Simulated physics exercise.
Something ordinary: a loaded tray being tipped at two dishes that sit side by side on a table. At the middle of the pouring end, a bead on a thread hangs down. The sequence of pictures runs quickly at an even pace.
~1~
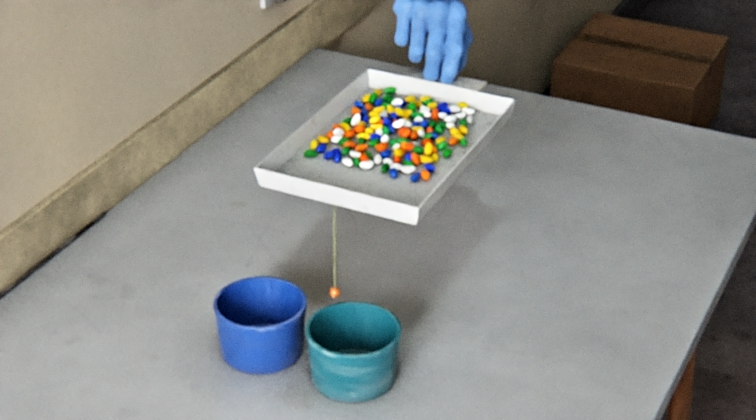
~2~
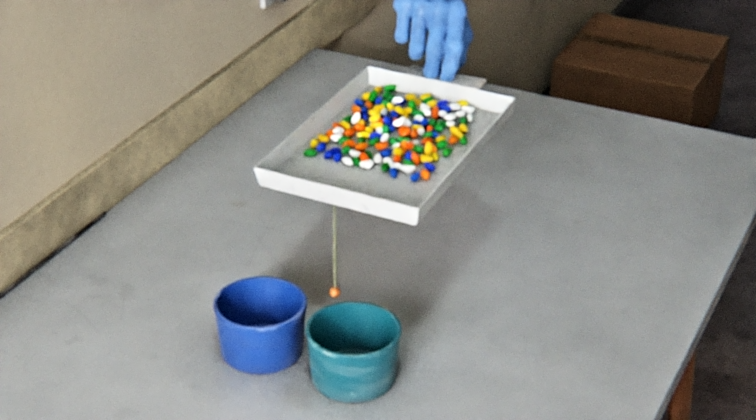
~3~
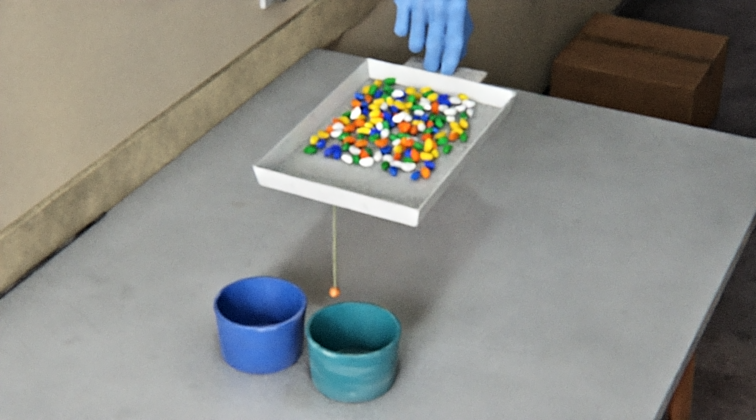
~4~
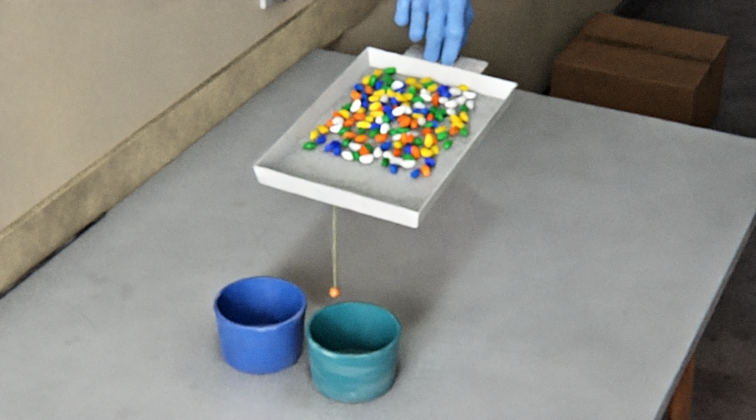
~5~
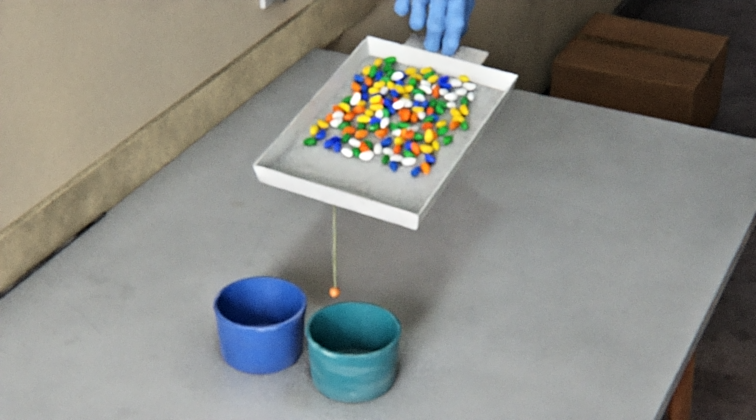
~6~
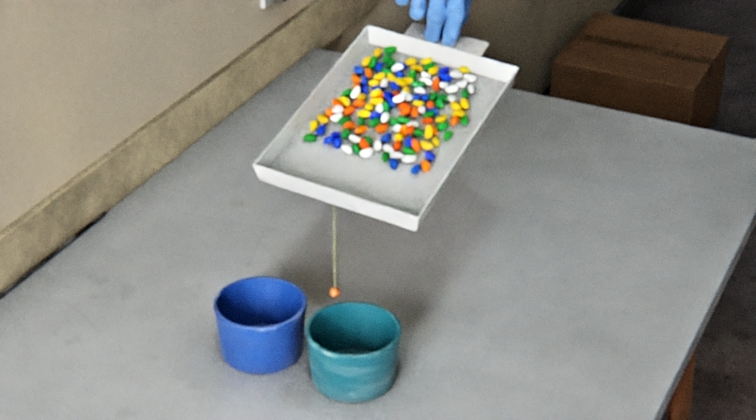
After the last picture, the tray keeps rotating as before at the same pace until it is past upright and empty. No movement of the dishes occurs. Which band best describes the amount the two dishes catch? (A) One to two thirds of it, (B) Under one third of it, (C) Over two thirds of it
A.
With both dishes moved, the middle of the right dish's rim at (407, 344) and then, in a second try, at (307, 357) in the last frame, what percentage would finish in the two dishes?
The first gives 80 %, the second 10 %.
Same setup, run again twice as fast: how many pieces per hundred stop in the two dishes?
I'd say near 40 per cent.
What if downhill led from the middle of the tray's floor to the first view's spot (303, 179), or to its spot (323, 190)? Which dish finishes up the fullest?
Case 1 - the one at left; case 2 - the one at left.
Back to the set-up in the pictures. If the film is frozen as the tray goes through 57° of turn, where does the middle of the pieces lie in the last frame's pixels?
The load's middle is around (391, 187).
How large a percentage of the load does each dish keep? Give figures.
Around 0 in a hundred in the left dish and around 50 in a hundred in the right dish.
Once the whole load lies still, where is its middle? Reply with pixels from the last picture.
The centre settles at about (377, 383).
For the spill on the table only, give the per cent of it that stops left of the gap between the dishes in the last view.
Close to 10 per cent.
Soon, tray tipped steeply; nearly all on the tray; a stray few outside both; a stray few in the air.
A while on, tray tipped right over; about two thirds on the tray; a small part in the right dish; a small part outside both; a small part in the air.
Towards the end, tray tipped past a quarter turn; about half in the right dish; about half outside both.
Finally, tray tipped past a quarter turn; about half in the right dish; none in the left dish; about half outside both.
